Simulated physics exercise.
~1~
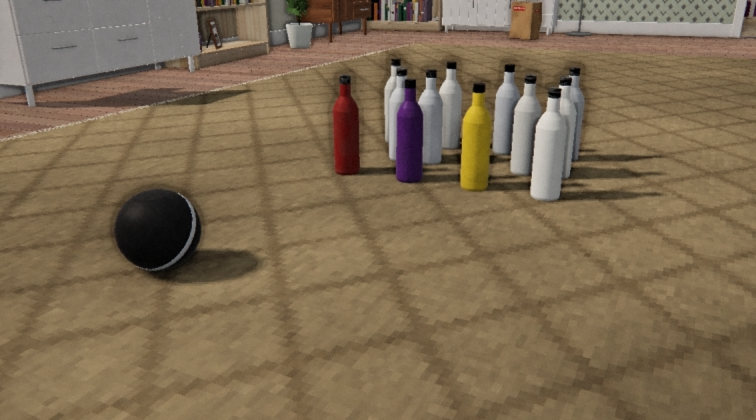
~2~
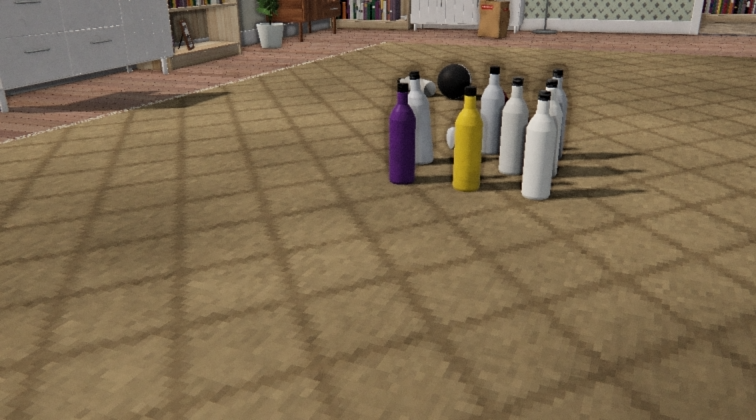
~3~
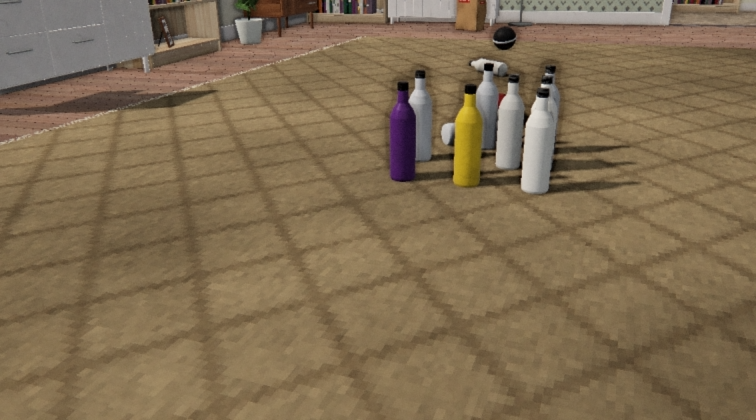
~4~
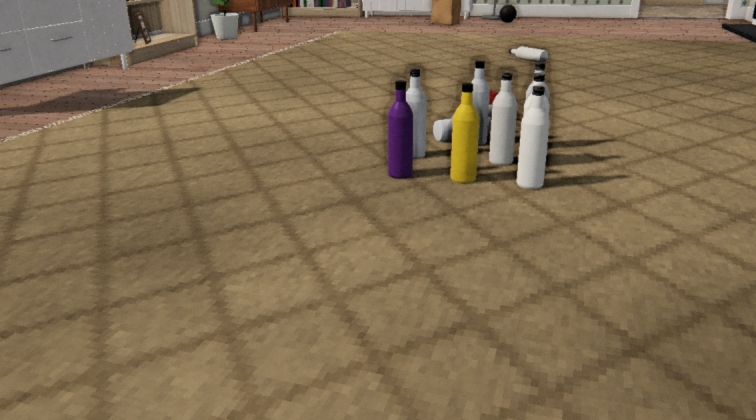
A black ball rolls through the standing bottles, knocking the red and some white ones over.
